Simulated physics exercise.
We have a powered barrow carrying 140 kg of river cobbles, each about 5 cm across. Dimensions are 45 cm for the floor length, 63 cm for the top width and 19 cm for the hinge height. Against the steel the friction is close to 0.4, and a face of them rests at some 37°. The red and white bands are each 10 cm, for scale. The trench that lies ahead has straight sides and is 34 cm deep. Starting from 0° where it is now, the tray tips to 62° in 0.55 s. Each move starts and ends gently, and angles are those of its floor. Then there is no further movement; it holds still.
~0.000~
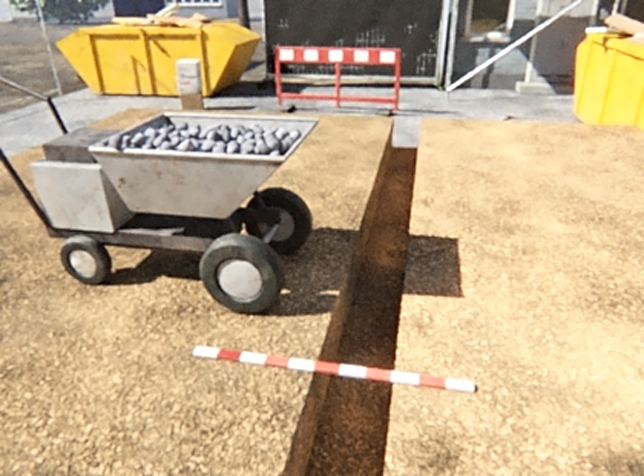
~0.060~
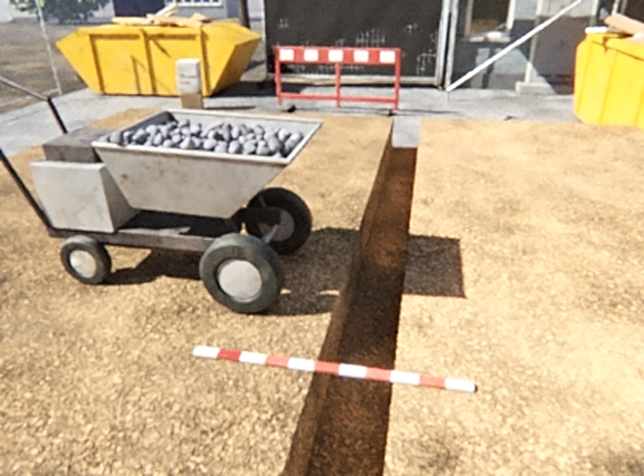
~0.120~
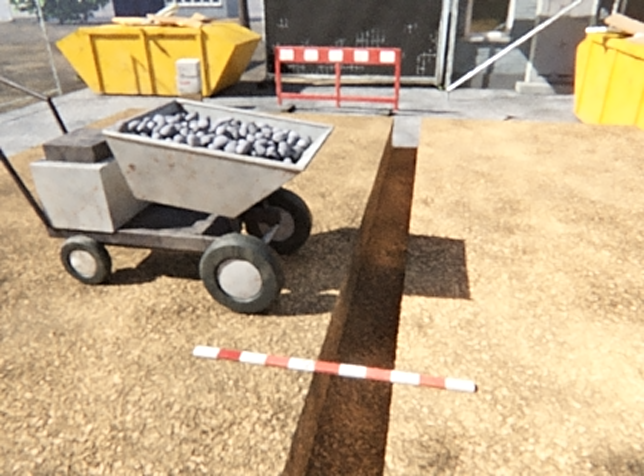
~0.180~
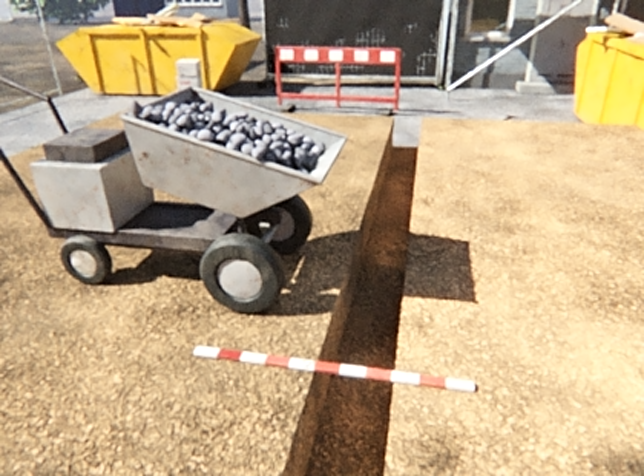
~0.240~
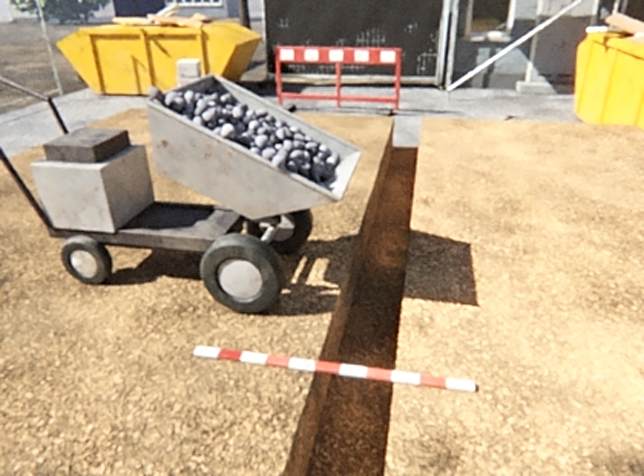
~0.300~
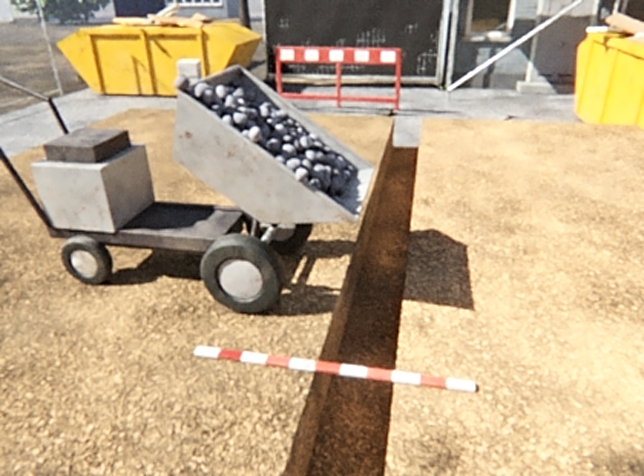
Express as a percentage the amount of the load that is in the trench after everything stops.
The amount is close to 23 per cent of the load.
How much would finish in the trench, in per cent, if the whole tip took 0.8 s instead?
Expected share: Around 35%.
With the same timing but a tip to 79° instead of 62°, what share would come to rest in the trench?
I'd guess some 25 in a hundred.
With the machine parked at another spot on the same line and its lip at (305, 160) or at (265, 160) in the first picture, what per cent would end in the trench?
Near 10 then near 35 percent.
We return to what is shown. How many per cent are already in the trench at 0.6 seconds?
5 per cent, give or take.
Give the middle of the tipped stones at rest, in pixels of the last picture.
Roughly at (460, 294).
After 0.4 s the floor is at 52°; 100 % in the tray; the foremost stones are at (365, 222).
After 0.6 s the floor is at 62°; 77 % in the tray, 4 % in the trench, 19 % past the trench; the foremost stones are at (455, 300).
After 1.0 s the floor is at 62°; 22 % in the tray, 5 % in the trench, 74 % past the trench; the foremost stones are past the picture's edge.
After 3.0 s the floor is at 62°; 0 % in the tray, 23 % in the trench, 77 % past the trench; the foremost stones are past the picture's edge.
